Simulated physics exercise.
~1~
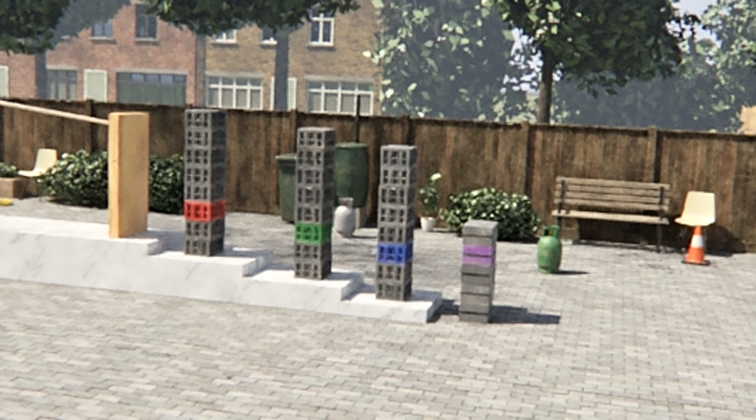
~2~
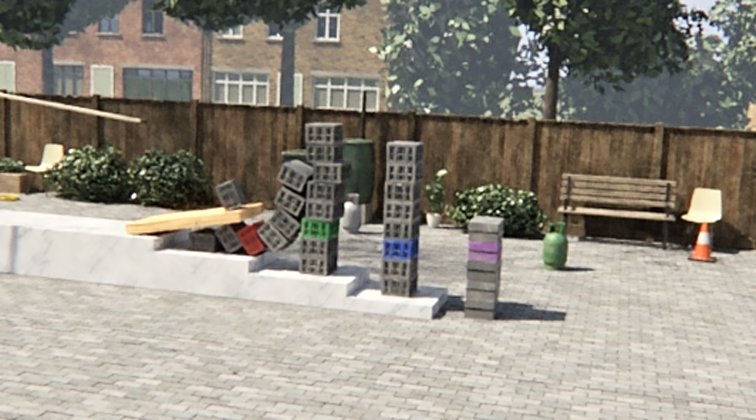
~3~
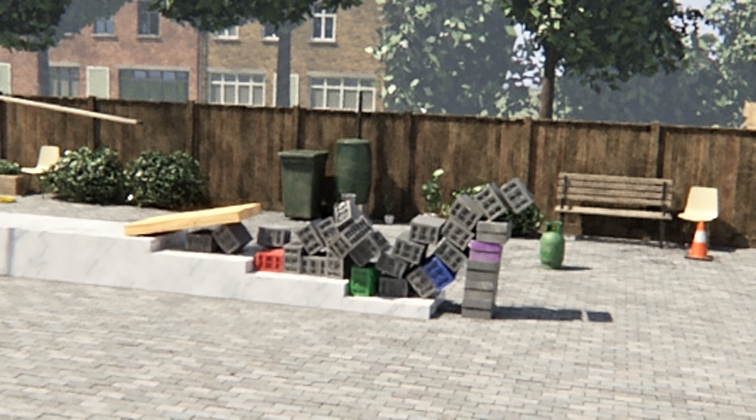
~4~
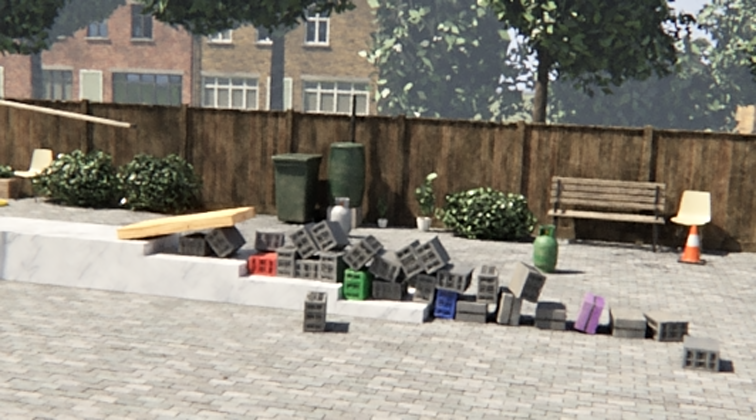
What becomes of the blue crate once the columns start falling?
The blue crate comes down with its column and ends up on its side among the fallen grey crates.
In a paved back yard with a wooden fence, bushes and a bench, a slightly swaying view takes in an upright wooden board and four columns of grey crates standing on descending pale steps and the paving. Each column has one coloured crate, red, green, blue and purple from left to right. The board topples to the right and knocks over the red column, which falls against the green one. The green and blue columns collapse in turn, spilling onto the purple one. Finally the crates lie scattered across the steps and paving, the board resting nearly flat.
